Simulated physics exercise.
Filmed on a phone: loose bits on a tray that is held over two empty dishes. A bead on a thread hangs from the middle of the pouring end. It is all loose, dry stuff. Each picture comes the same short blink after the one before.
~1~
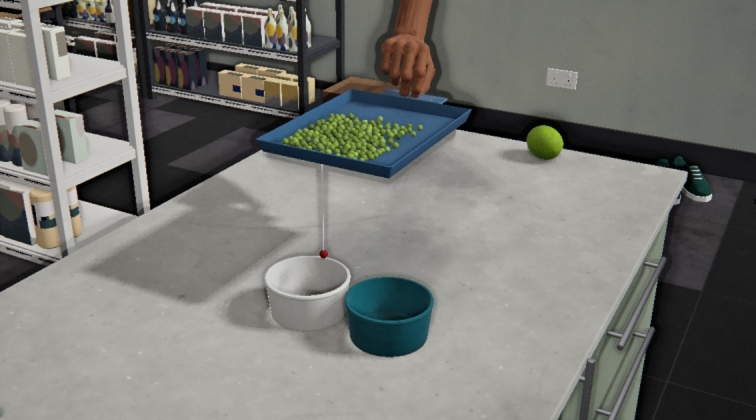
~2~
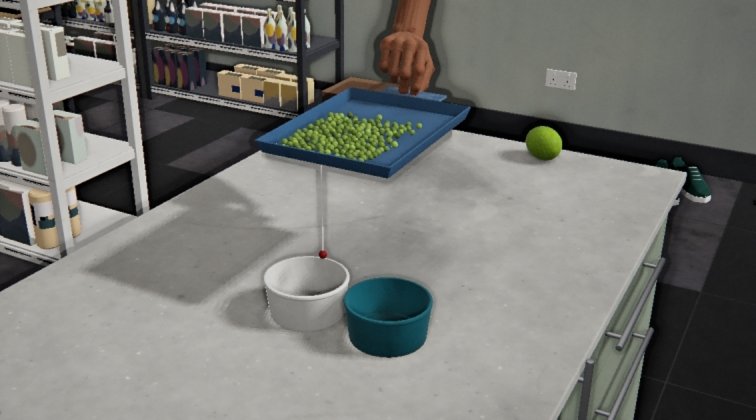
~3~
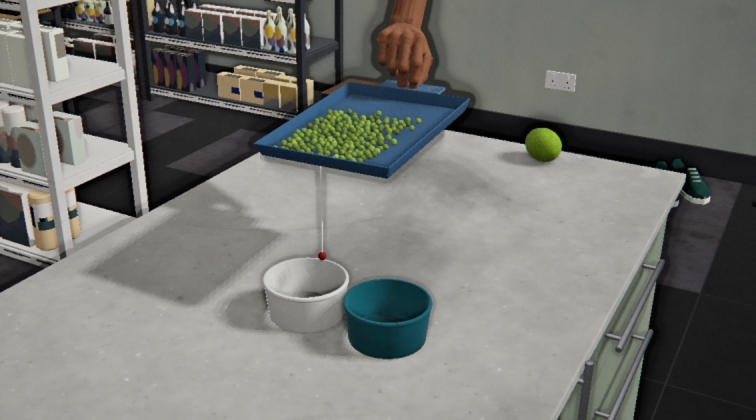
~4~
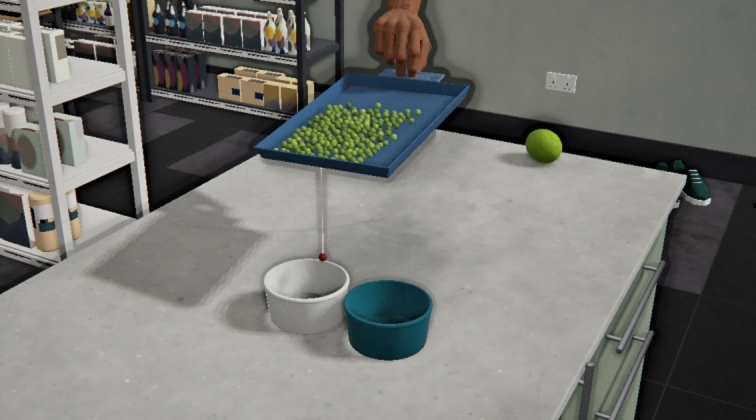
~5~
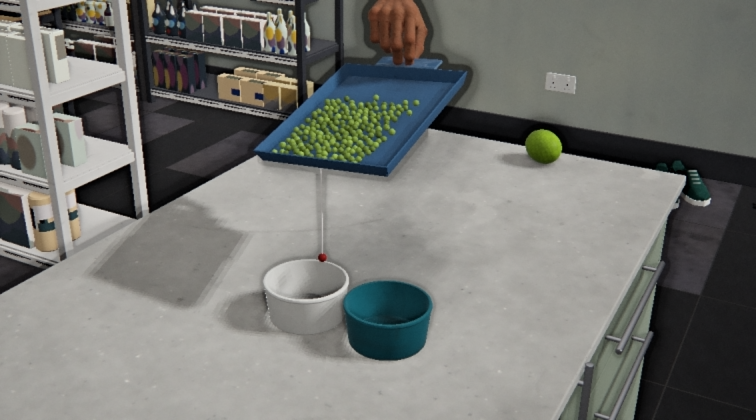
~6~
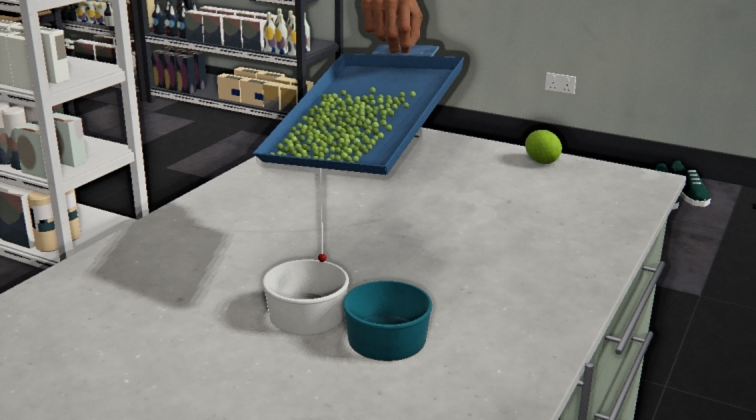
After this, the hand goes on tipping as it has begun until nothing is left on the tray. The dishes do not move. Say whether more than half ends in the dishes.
Caught overall: Less than half.
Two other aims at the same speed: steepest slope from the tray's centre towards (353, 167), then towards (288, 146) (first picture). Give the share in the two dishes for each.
In turn 90 and 10 in a hundred.
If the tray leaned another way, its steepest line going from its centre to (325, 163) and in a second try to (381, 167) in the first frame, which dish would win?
In turn: Left; the right one.
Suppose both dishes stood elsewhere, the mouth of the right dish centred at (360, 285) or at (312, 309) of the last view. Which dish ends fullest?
In turn: Left; the left dish.
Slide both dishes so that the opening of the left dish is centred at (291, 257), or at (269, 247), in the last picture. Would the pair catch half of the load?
The first try: The smaller part. The second: Less than half.
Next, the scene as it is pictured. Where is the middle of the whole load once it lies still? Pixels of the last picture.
Around (248, 303).
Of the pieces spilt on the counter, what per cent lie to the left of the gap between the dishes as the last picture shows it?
Some 100 per cent.
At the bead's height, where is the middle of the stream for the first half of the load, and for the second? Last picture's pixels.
First near (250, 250), later near (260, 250).
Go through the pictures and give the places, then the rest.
Corners of the pouring end (263, 138) and (389, 165), level; middle of the load (345, 139), dried peas; left dish (286, 309); right dish (369, 334); bead on its thread (324, 254), in the first frame.
Corners of the pouring end (262, 139) and (388, 165), level; middle of the load (345, 138), in the second frame.
Corners of the pouring end (261, 142) and (387, 165), tipped barely, lowest at the left corner; middle of the load (344, 137), in the third frame.
Corners of the pouring end (260, 146) and (386, 165), tipped a little, lowest at the left corner; middle of the load (344, 135), in the fourth frame.
Corners of the pouring end (260, 148) and (385, 164), tipped a little, lowest at the left corner; middle of the load (342, 131), in the fifth frame.
Corners of the pouring end (259, 151) and (383, 163), tipped clearly, lowest at the left corner; middle of the load (339, 129); left dish (284, 312); right dish (367, 338), in the sixth frame.
Just after the last frame, tray tipped steeply; every one on the tray.
A moment on, tray tipped past a quarter turn; roughly a quarter in the left dish; roughly half outside both; about a tenth in the air.
Further on, tray tipped past a quarter turn; roughly a third in the left dish; roughly two thirds outside both.
When it is over, tray tipped past a quarter turn; not one in the right dish; roughly a third in the left dish; roughly two thirds outside both.
